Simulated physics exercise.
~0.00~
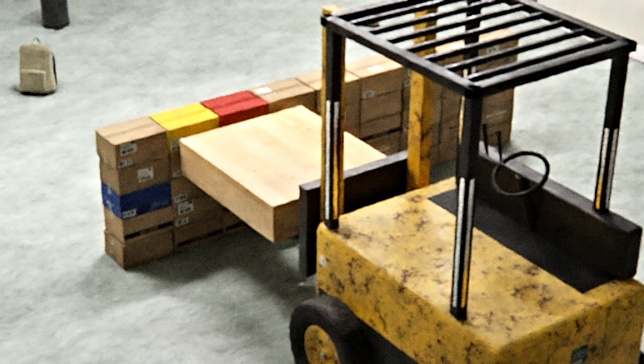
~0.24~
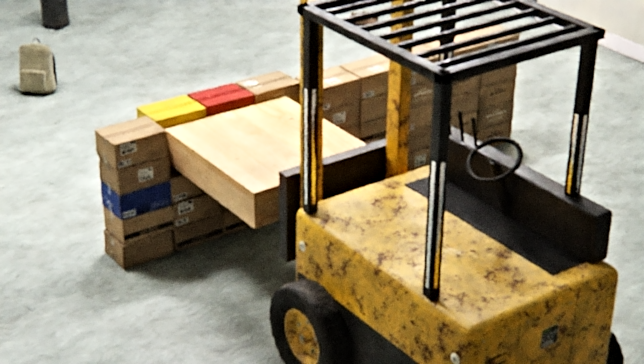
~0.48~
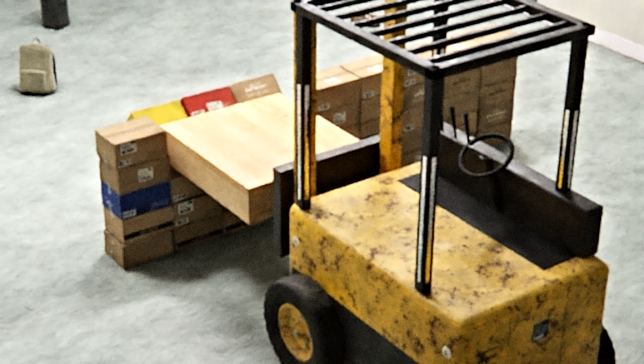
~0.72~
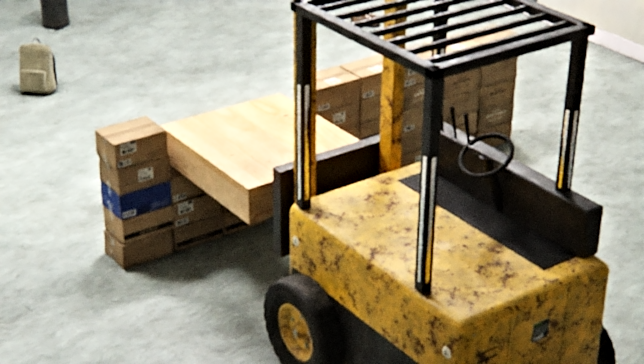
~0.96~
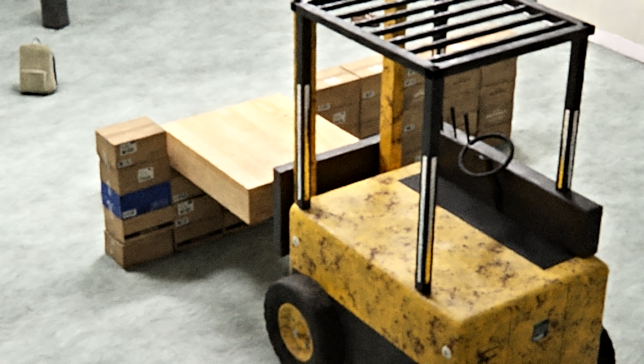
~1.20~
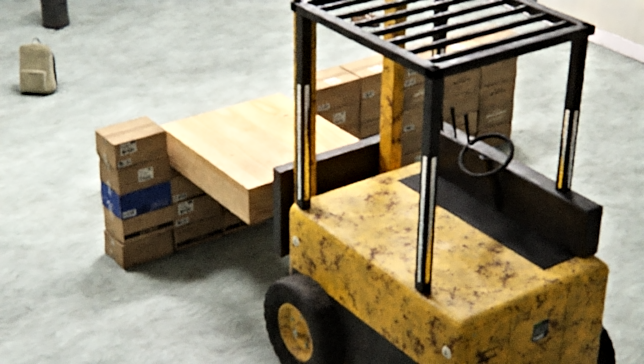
At the start, a yellow forklift carries a large wooden crate up against a low wall of stacked cardboard boxes, with a yellow box and a red box in the top row and a blue one lower at the near end. The forklift moves left and slightly away, pushing the crate into the wall and shifting the top boxes. The yellow and red boxes then tip backward along with a brown neighbor. They drop out of sight behind the wall. The forklift stands still, its crate resting in the gap, while the blue box and the end stack stay in place.
